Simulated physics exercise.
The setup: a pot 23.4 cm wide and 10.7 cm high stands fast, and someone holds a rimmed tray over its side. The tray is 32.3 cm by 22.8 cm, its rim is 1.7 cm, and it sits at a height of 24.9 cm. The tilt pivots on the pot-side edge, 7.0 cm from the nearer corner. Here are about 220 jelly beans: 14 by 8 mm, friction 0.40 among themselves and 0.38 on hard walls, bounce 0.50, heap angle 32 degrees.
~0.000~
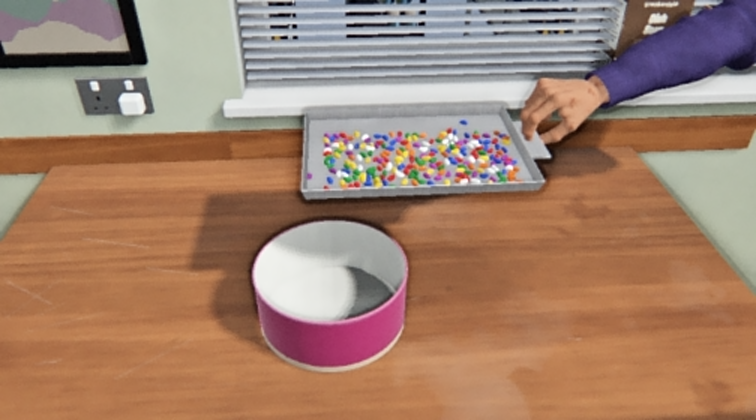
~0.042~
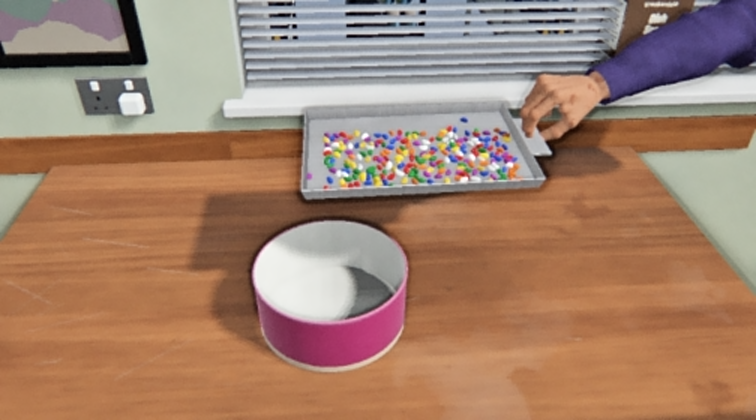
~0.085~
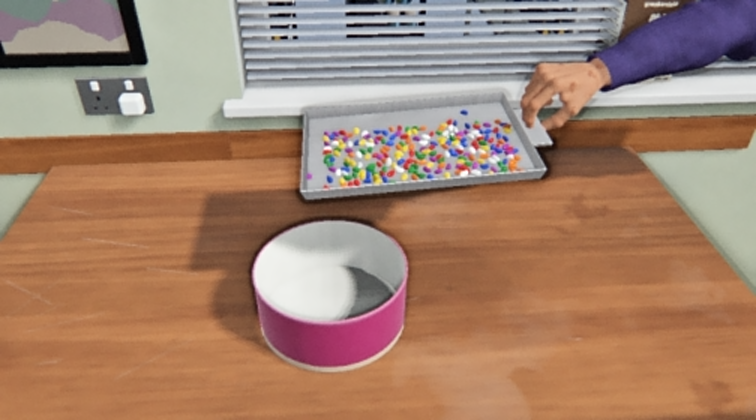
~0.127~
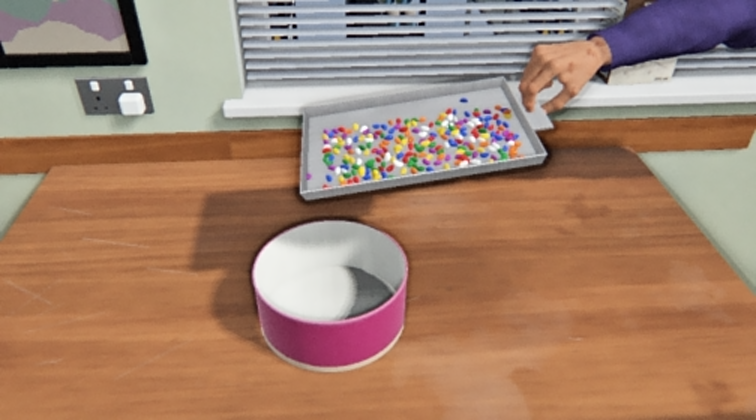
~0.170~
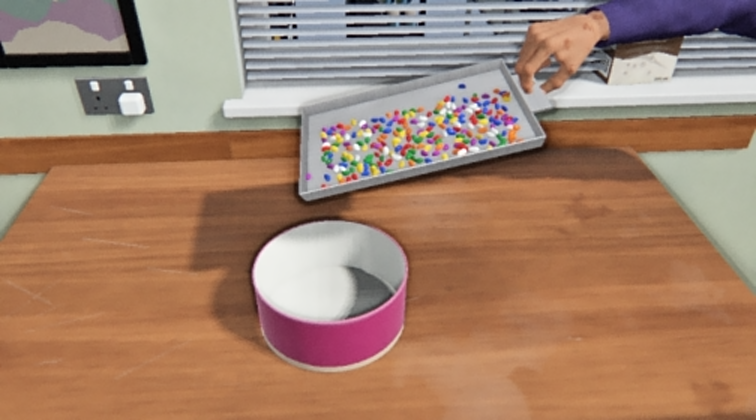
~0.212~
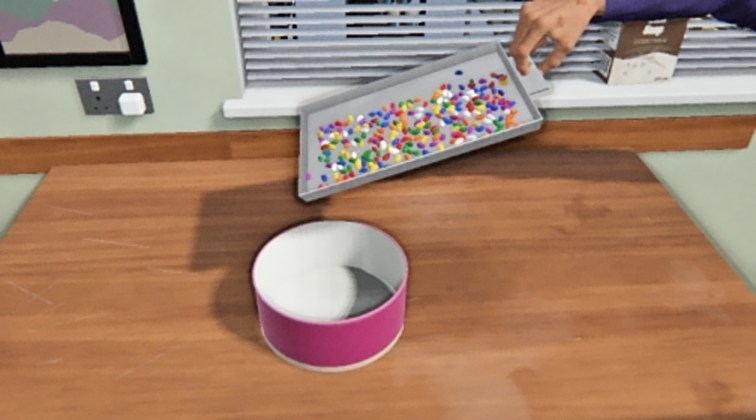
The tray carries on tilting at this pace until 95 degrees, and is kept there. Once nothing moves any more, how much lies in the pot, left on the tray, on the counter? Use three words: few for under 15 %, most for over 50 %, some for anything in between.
Pot: Some; tray: Few; counter: Most.
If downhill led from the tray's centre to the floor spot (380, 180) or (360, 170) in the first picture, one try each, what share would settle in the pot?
I'd put it at roughly 95 per cent for the first tilt and roughly 85 per cent for the second.
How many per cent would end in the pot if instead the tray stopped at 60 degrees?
It would be near 30 per cent.
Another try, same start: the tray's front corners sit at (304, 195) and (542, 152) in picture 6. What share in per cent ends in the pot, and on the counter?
In the pot: 95 per cent; on the counter: 5 per cent.
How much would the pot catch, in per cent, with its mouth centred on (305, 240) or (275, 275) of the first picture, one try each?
Close to 70 in a hundred, then close to 95 in a hundred.
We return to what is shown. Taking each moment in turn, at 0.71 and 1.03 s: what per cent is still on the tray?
Sequence: 35; 0.
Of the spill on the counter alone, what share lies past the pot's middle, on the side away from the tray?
Some 100 per cent of the spill lies beyond the centre.
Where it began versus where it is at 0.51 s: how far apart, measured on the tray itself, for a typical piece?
Displacement on the tray: About 8 cm.
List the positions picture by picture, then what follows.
The first picture shows tray tilt 0 degrees, front corners at (306, 189) and (540, 180); middle of the pieces at (417, 160); pot at (331, 266).
The second picture shows tray tilt 1 degrees, front corners at (305, 189) and (541, 177); middle of the pieces at (417, 159).
The third picture shows tray tilt 4 degrees, front corners at (305, 189) and (541, 168), lowest corner left front; middle of the pieces at (417, 154).
The fourth picture shows tray tilt 8 degrees, front corners at (304, 190) and (542, 153), lowest corner left front; middle of the pieces at (416, 146).
The fifth picture shows tray tilt 14 degrees, front corners at (303, 191) and (541, 135), lowest corner left front; middle of the pieces at (414, 138).
The sixth picture shows tray tilt 19 degrees, front corners at (302, 192) and (537, 118), lowest corner left front; middle of the pieces at (411, 130); pot at (331, 266). Its pace works out near 125 degrees a second.
After 0.51 s, tilt 56 degrees; the tray holds 100 %, the pot 0 %.
After 0.71 s, tilt 81 degrees; the tray holds 35 %, the pot 0 %.
After 1.03 s, tilt 95 degrees; the tray holds 0 %, the pot 35 %.
At rest (2.4 s), pot 35 %, tray 0 %, counter 65 %.
